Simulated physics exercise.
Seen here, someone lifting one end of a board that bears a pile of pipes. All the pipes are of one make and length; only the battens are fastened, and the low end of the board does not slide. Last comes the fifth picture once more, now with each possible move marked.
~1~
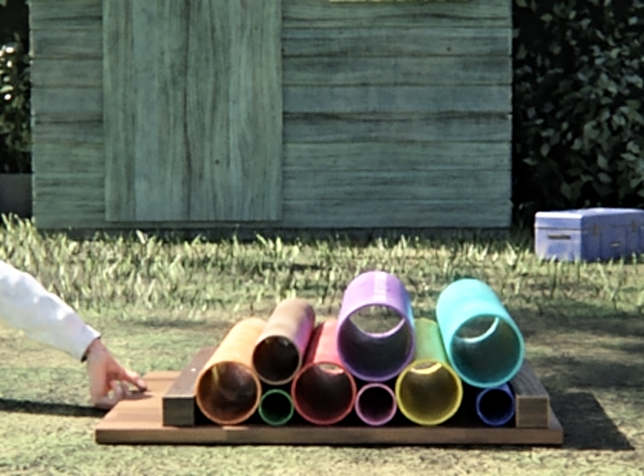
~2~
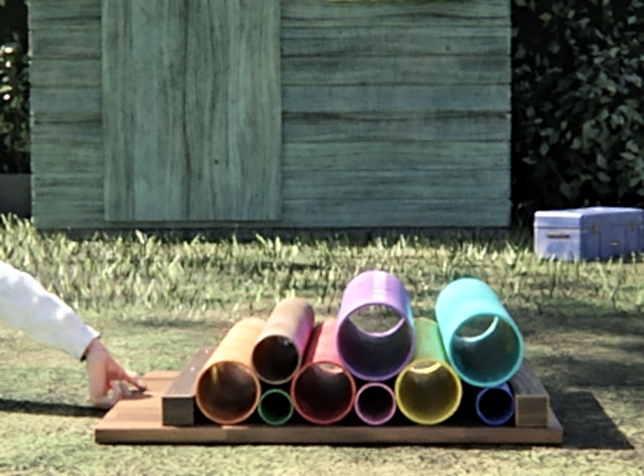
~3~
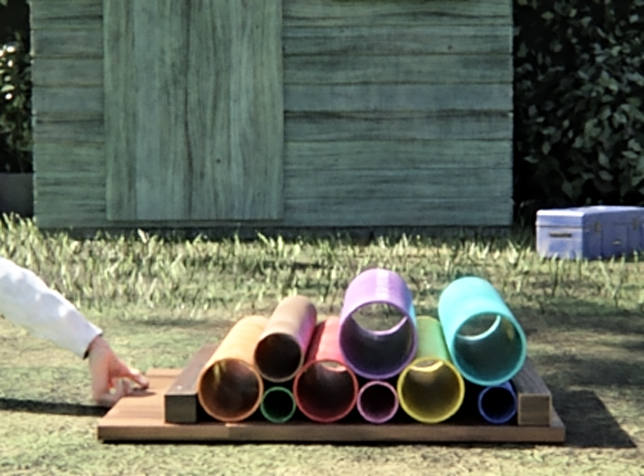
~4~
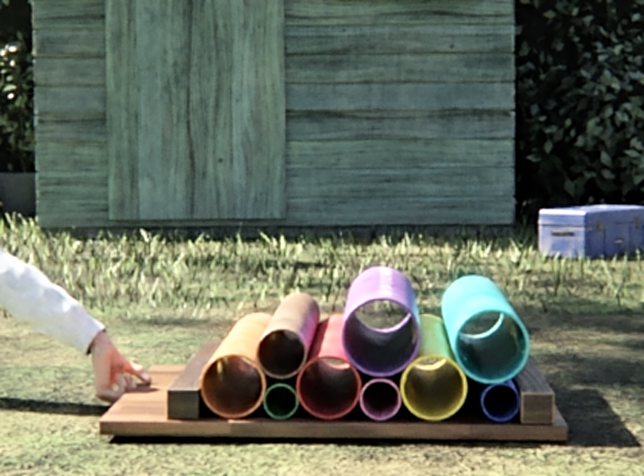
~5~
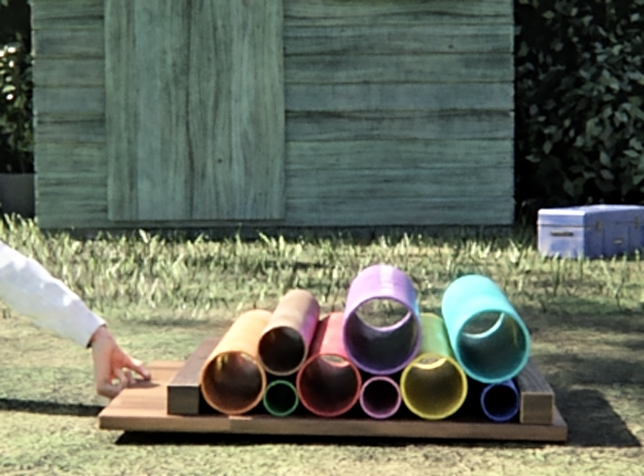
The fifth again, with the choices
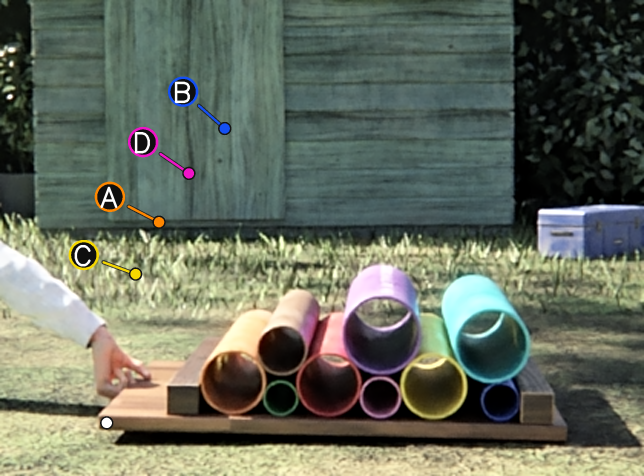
A hand in a white sleeve, reaching in from the left, grips the end of a brown wooden board and raises it very slightly, while the pipes keep their places on it and the view wavers faintly. Orange, brown, green, red, purple, pink, yellow, turquoise and blue pipes lie piled between two wooden battens. Seen from the front, the board rests on sunlit grass before a weathered greenish shed, with a pale violet box at right.
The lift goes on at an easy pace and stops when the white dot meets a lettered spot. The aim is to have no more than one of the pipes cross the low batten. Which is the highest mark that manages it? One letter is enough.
The answer is mark B.
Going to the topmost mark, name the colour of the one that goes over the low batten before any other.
First is the turquoise one.
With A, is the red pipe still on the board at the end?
Yes.
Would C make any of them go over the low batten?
Yes.
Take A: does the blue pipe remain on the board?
Yes.
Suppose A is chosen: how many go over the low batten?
With A, one.
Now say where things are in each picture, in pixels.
The first frame shows purple pipe (375, 341); turquoise pipe (486, 350); brown pipe (276, 359).
The second frame shows brown pipe (275, 359); board (333, 390).
The third frame shows board (335, 387); orange pipe (230, 389); yellow pipe (431, 389).
The fourth frame shows board (338, 385); orange pipe (233, 385).
The fifth frame shows board (337, 382); orange pipe (233, 381); green pipe (281, 398).
On the marked copy, A at (159, 222); B at (225, 128); C at (136, 274); D at (189, 174); the white dot at (107, 423).
Following B. Soon after the start, board at 21°.
Later, board at 41°.
In the end, board at 42°, one over the low batten (turquoise).
As for the rest, A one over the low batten (turquoise); C one over the low batten (turquoise); D one over the low batten (turquoise).
